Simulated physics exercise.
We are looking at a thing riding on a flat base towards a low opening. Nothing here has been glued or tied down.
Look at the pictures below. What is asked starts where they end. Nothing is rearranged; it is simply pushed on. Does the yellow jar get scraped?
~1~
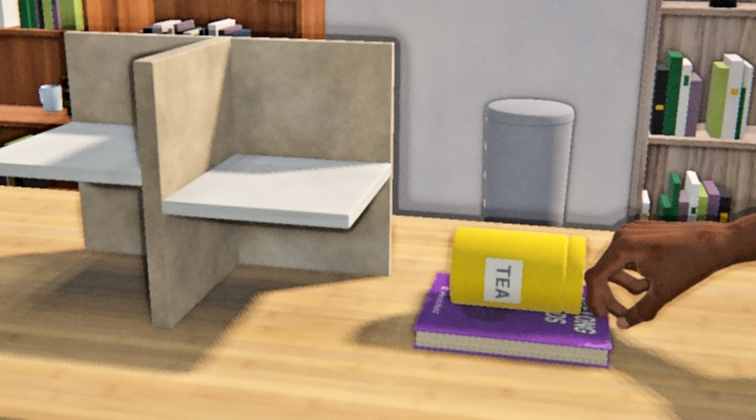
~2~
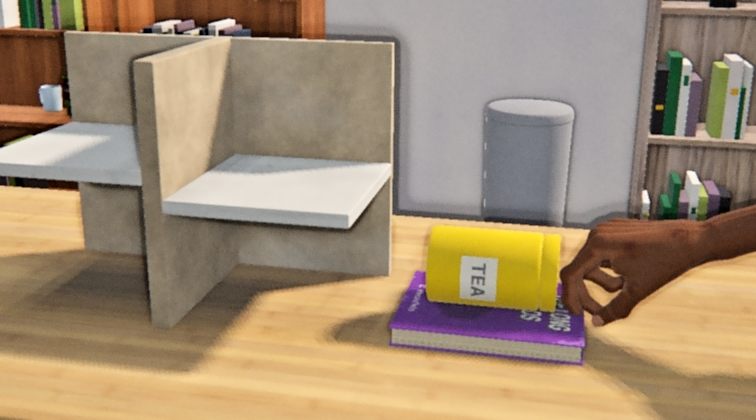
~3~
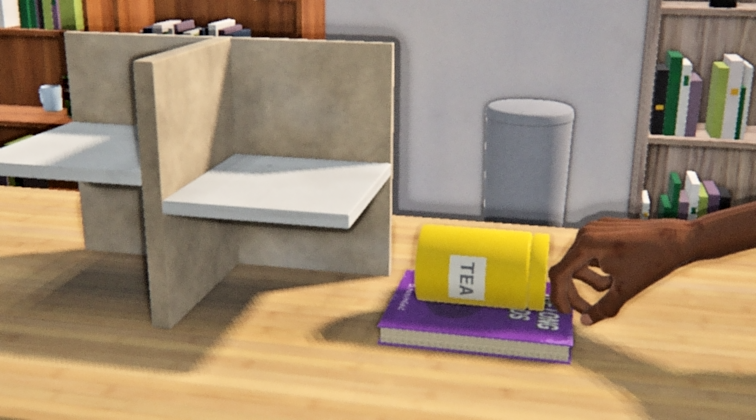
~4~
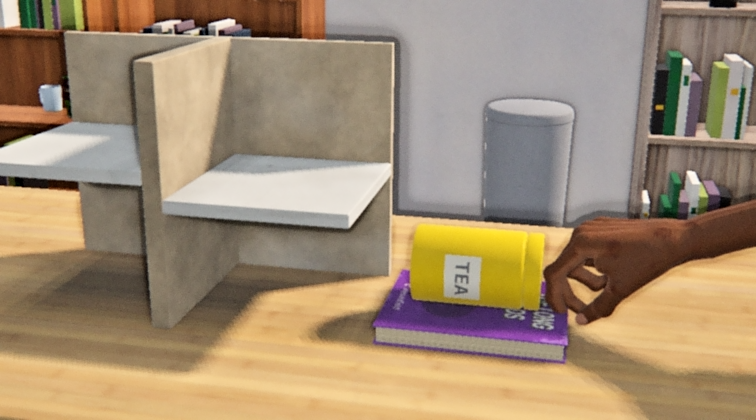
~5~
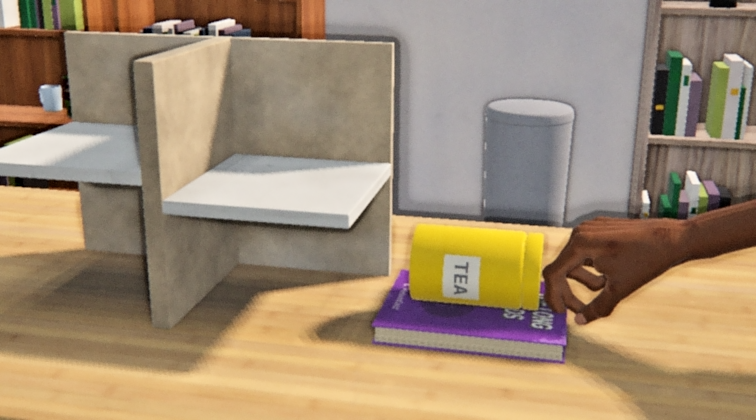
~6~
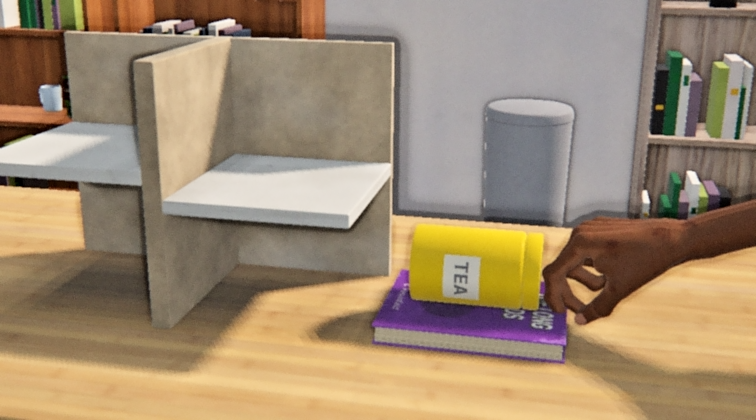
No.
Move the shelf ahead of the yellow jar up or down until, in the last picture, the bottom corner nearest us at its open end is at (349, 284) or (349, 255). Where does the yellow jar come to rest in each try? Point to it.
Final pixels, in order: Roughly (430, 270) and (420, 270).
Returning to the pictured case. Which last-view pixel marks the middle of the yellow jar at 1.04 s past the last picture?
Its centre should be around (400, 261).
Then, 1.04 s later than the last frame, yellow jar riding along near (400, 261).
When it is over, the yellow jar clears the shelf, near (289, 252).
